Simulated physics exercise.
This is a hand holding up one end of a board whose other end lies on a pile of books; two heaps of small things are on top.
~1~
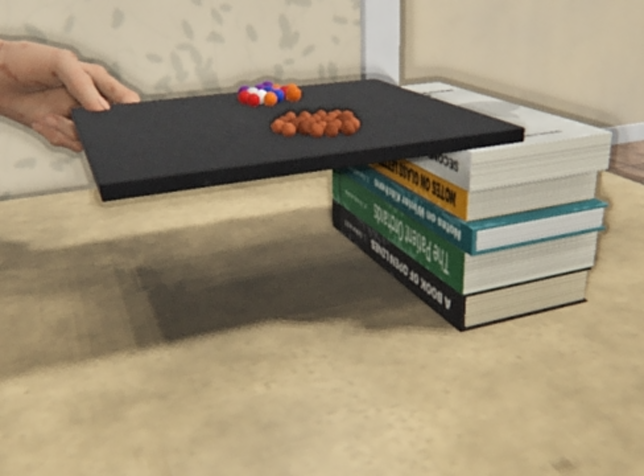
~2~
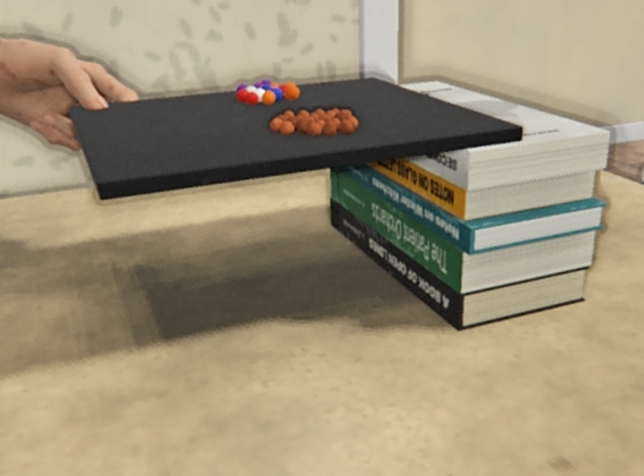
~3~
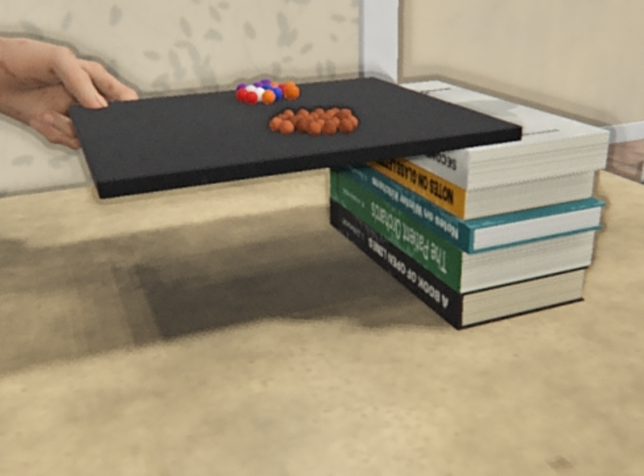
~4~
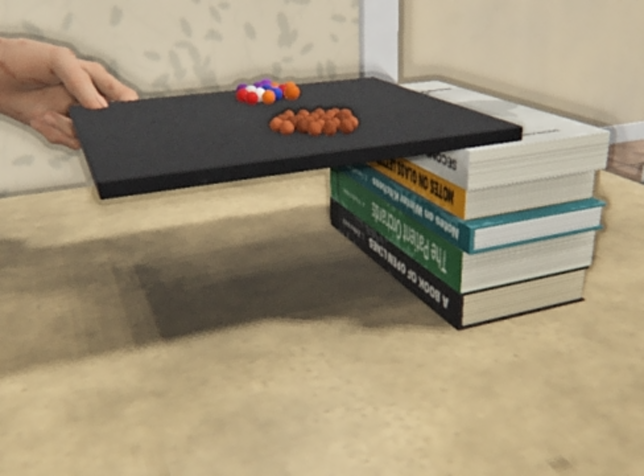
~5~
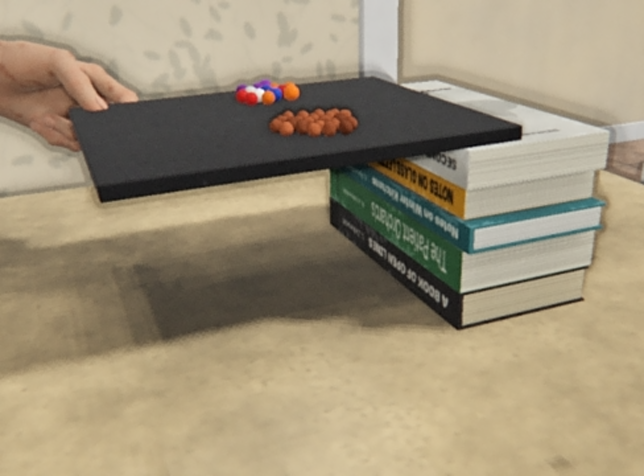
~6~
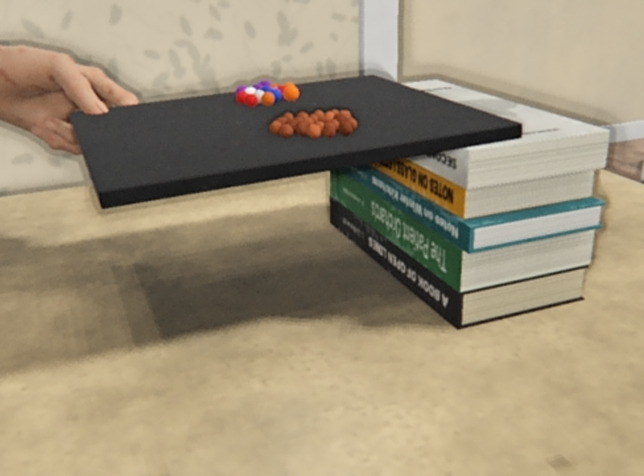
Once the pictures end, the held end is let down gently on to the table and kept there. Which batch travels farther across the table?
I expect the one more distant from us will go farther.
Then, 0.57 s later than the last frame, board sloping at 15°; front batch every one still on the board; back batch every one still on the board.
Then, 1.18 s later than the last frame, board sloping at 30°; front batch mostly at the foot of the board; back batch mostly one to two board lengths out.
Then, 1.90 s later than the last frame, board resting at 36°; front batch mostly less than half a board's length out; back batch mostly more than two board lengths out.
When it is over, board resting at 36°; front batch mostly less than half a board's length out; back batch mostly more than two board lengths out, roughly half gone off the table; the back batch has gone farther.
